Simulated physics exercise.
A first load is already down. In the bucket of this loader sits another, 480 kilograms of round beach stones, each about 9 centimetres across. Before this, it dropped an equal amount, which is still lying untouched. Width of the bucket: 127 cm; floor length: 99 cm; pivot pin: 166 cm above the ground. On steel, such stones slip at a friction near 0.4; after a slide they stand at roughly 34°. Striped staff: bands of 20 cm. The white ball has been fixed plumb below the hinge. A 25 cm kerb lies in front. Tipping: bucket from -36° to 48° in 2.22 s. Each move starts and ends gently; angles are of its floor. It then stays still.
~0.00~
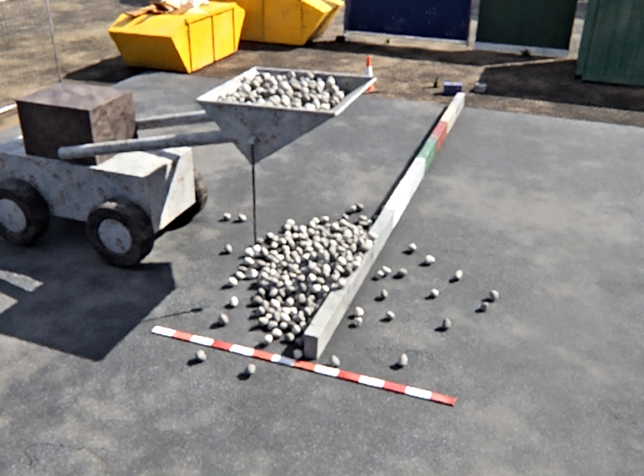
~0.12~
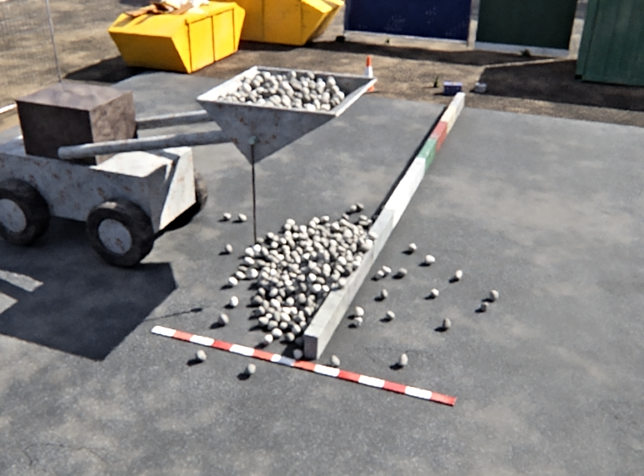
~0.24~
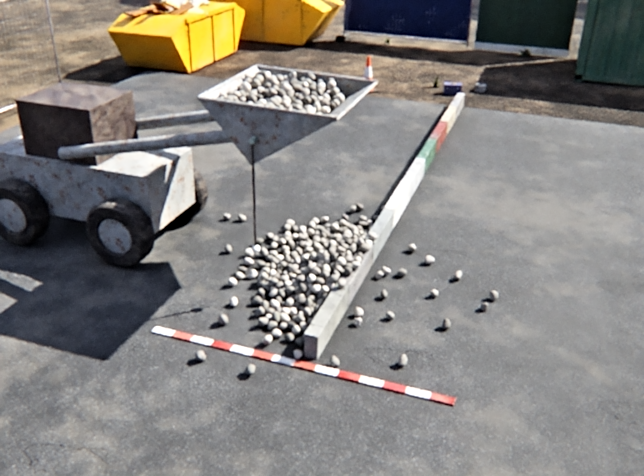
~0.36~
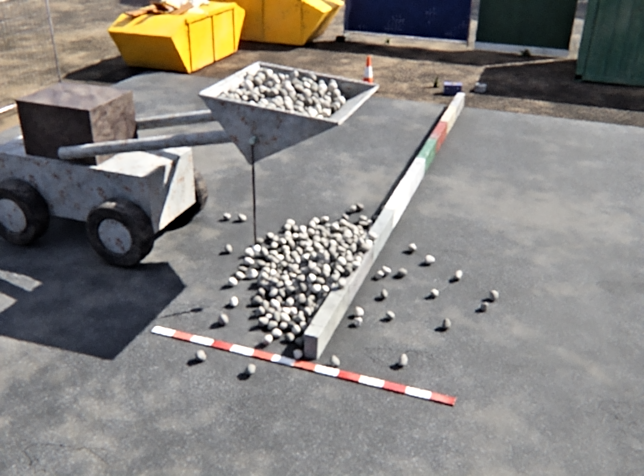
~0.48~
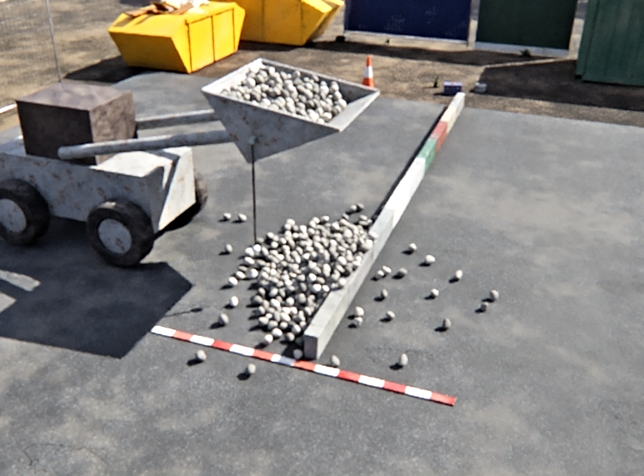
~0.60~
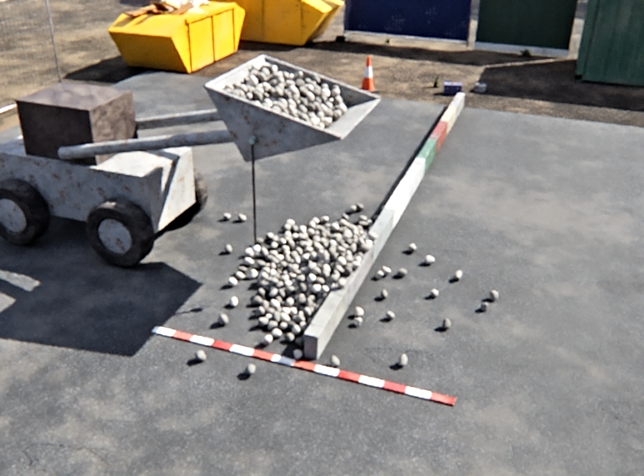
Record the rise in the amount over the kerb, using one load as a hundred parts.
Rise: About 76 parts in every hundred.
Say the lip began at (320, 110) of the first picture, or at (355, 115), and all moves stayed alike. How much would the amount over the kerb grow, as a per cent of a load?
I'd say close to 50 per cent for one and close to 95 per cent for the other, in that order.
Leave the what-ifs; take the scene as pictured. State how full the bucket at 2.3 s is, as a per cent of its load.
It still holds about 0 per cent.
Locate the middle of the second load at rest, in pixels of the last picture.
Roughly pixel (395, 282) in the last view.
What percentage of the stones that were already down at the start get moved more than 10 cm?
Close to 10 in a hundred of them.
After 1.7 s the floor is at 35°; in per cent of one load, 79 in the bucket, 115 on this side of the kerb, 5 over the kerb; the foremost stones are at (443, 302).
After 2.3 s the floor is at 48°; in per cent of one load, 1 in the bucket, 134 on this side of the kerb, 64 over the kerb; the foremost stones are at (474, 295).
After 2.7 s the floor is at 48°; in per cent of one load, 0 in the bucket, 121 on this side of the kerb, 78 over the kerb; the foremost stones are at (506, 290).
After 5.5 s the floor is at 48°; in per cent of one load, 0 in the bucket, 120 on this side of the kerb, 80 over the kerb; the foremost stones are at (544, 289). Net gain over the kerb, 76.
